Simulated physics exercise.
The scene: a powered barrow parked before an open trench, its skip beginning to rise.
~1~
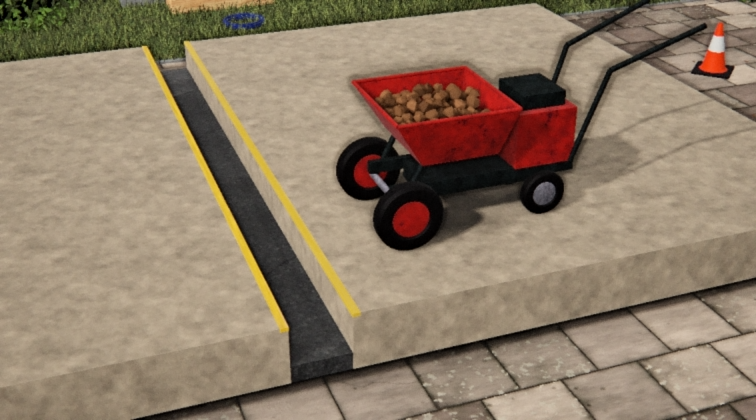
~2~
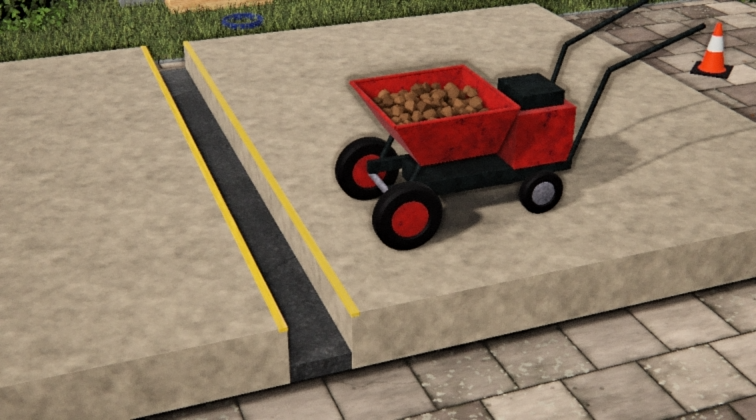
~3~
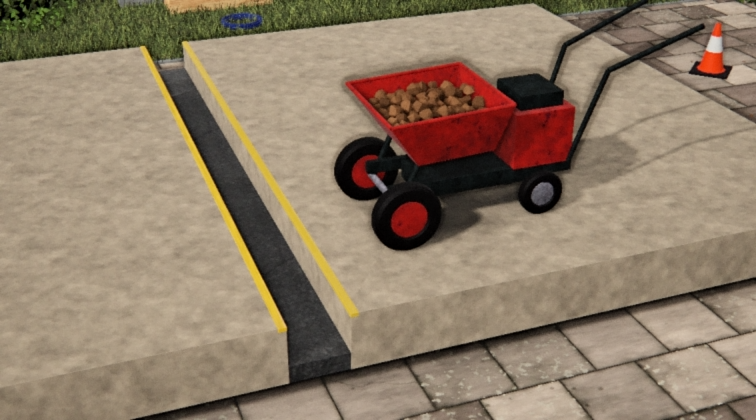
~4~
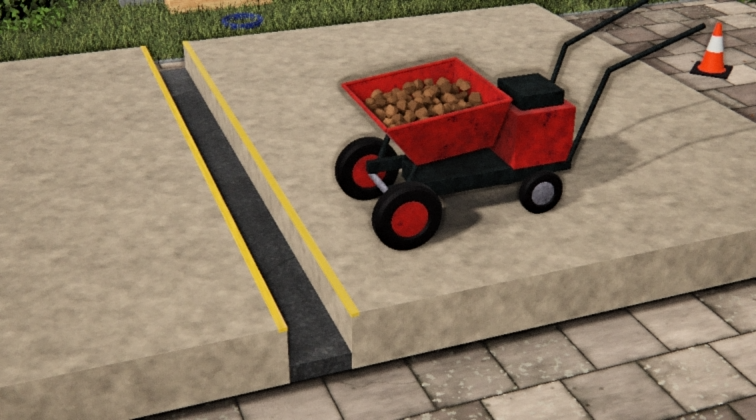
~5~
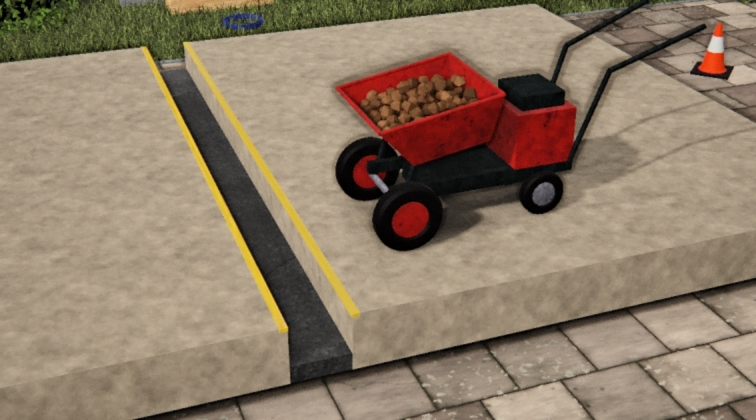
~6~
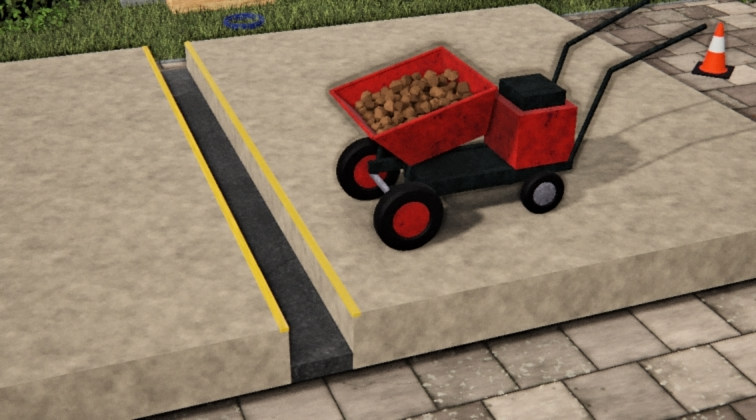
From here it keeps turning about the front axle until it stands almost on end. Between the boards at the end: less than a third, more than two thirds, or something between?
The trench ends with over two thirds of it.
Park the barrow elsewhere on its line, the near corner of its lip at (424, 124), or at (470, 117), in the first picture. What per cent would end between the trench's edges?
Roughly 100 per cent, and 30 per cent.
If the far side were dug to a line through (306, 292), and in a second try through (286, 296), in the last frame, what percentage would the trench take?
In turn 30 and 70 in a hundred.
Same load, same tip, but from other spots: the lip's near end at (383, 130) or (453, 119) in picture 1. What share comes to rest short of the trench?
The first gives 0 %, the second 40 %.
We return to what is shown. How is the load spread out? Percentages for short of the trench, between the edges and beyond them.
Short: 0 %, between: 90 %, beyond: 10 %.
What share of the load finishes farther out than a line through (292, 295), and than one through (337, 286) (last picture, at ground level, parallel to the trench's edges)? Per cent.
About 40 and 100 per cent.
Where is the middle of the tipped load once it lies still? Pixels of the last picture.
At about (271, 265).
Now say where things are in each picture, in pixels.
Lip of the skip (398, 127), level; top of the load (431, 104), clay clods; first edge of the trench (339, 285); far edge (270, 299), the trench over half as wide as the skip, and about half as deep as wide, in the first frame.
Lip of the skip (396, 128), level; top of the load (429, 103), in the second frame.
Lip of the skip (392, 129), tipped barely; top of the load (425, 102), in the third frame.
Lip of the skip (387, 131), tipped a little; top of the load (422, 101), in the fourth frame.
Lip of the skip (381, 134), tipped a little; top of the load (432, 102), in the fifth frame.
Lip of the skip (373, 138), tipped clearly; top of the load (440, 93); first edge of the trench (339, 285); far edge (270, 299), in the sixth frame.
Just after the last frame, skip tipped steeply; every one in the skip.
A moment on, skip tipped steeply; almost all in the skip; just a few in or heaped over the trench; about a tenth falling.
Further on, skip tipped right over; roughly a quarter in the skip; roughly two thirds in or heaped over the trench; about a tenth beyond it; about a tenth falling.
When it is over, skip tipped right over; the larger part in or heaped over the trench; about a tenth beyond it.
